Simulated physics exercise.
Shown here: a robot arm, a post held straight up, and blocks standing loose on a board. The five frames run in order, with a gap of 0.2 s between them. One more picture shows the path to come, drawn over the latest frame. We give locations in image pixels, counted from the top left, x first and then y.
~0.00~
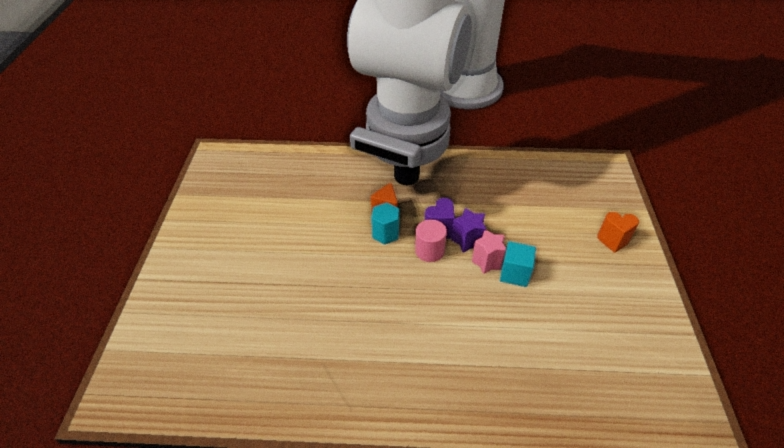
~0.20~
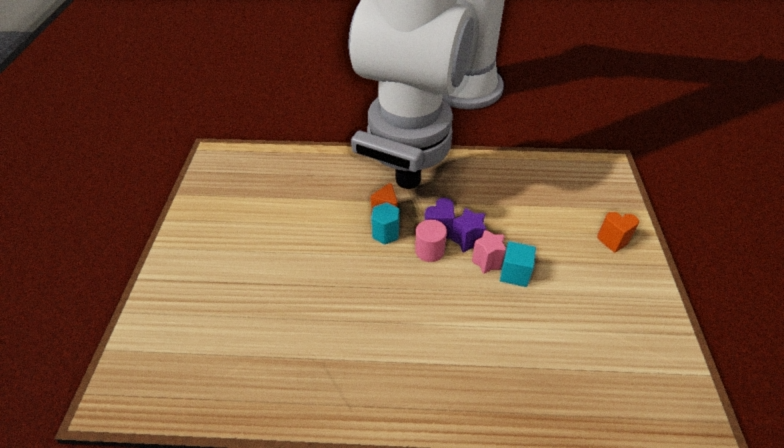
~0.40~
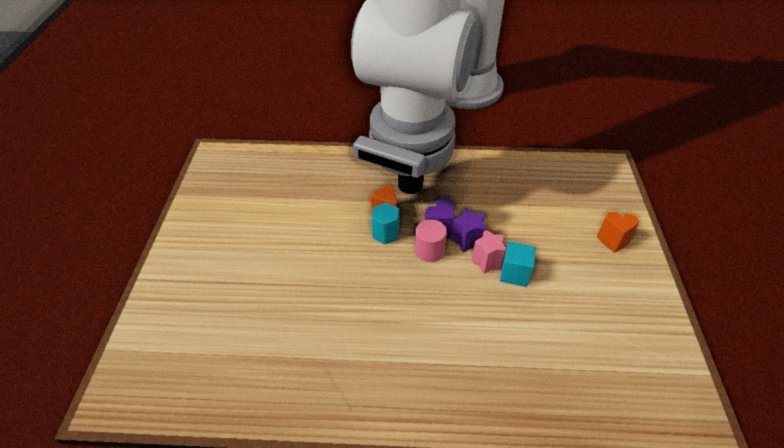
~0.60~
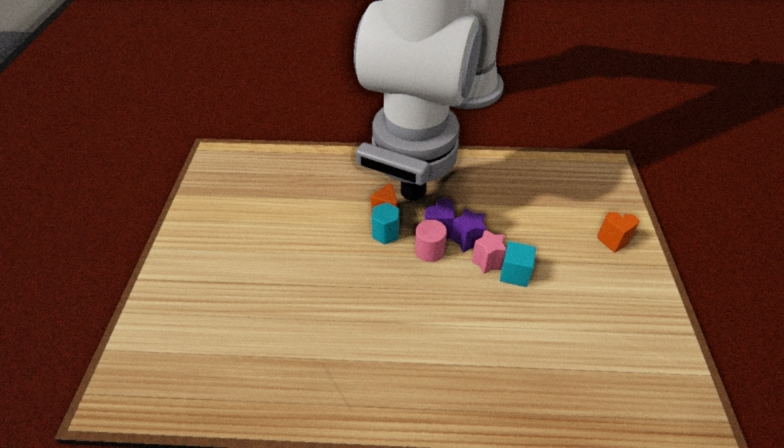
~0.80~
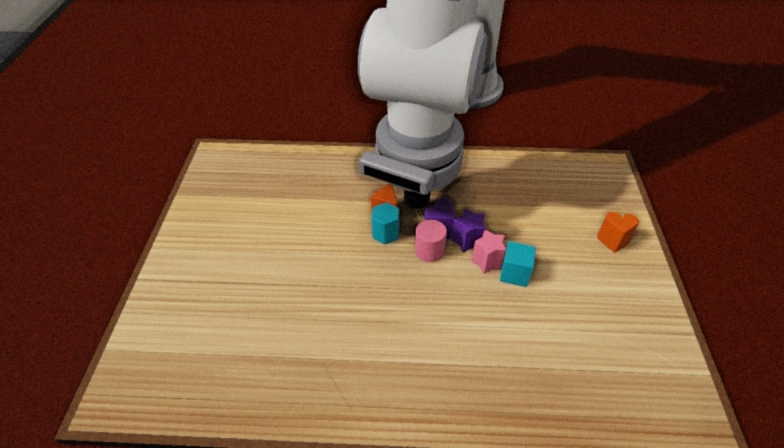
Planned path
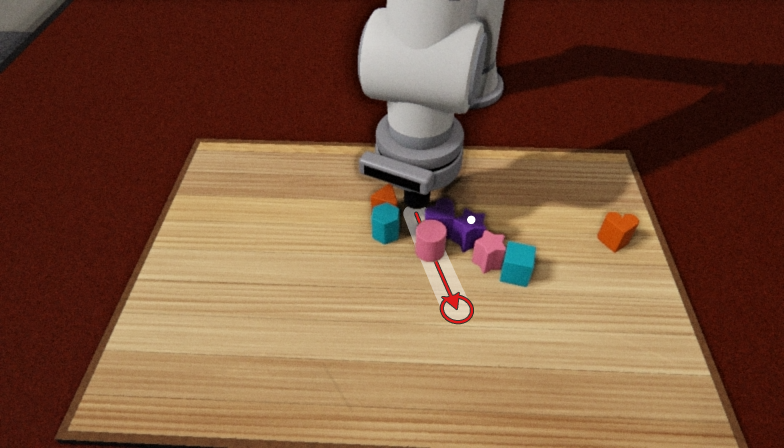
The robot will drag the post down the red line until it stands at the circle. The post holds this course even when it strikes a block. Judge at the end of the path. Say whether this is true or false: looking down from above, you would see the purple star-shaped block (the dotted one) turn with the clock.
The statement is incorrect.
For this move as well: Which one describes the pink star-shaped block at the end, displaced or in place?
Left in place.
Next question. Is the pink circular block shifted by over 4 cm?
Final answer: Yes.
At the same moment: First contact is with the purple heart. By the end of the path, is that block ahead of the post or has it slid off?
The post moves past it.
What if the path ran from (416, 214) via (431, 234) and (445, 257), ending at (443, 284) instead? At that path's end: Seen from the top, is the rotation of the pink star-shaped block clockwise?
Yes - that is the case.
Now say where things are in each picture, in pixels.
The first frame shows post tip at (407, 178); block tops, orange three-sided block at (386, 193); pink circular block at (431, 230); purple heart at (442, 209); purple star-shaped block at (471, 220); pink star-shaped block at (492, 241).
The second frame shows post at (408, 182); blocks unchanged.
The third frame shows post at (410, 186); blocks unchanged.
The fourth frame shows post at (413, 193); blocks unchanged.
The fifth frame shows post at (417, 201); orange three-sided block at (386, 193); pink circular block at (431, 230); purple heart at (442, 209); purple star-shaped block at (471, 220); pink star-shaped block at (492, 241).
Path on the board, in a line from (416, 214) to (457, 309); the dot is on the purple star-shaped block.
What follows on the original path. One third of the way, post at (429, 230); pink circular block at (436, 244); purple heart at (453, 218), turned 55° anticlockwise; purple star-shaped block at (481, 223), turned 15° anticlockwise.
Two thirds of the way, post at (443, 261); pink circular block at (448, 279); purple heart at (454, 220), turned 75° anticlockwise; purple star-shaped block at (482, 223), turned 20° anticlockwise.
At the end, post at (459, 297); orange three-sided block in place; pink circular block at (458, 317); purple heart at (454, 220), turned 75° anticlockwise; purple star-shaped block at (482, 223), turned 20° anticlockwise; pink star-shaped block in place.
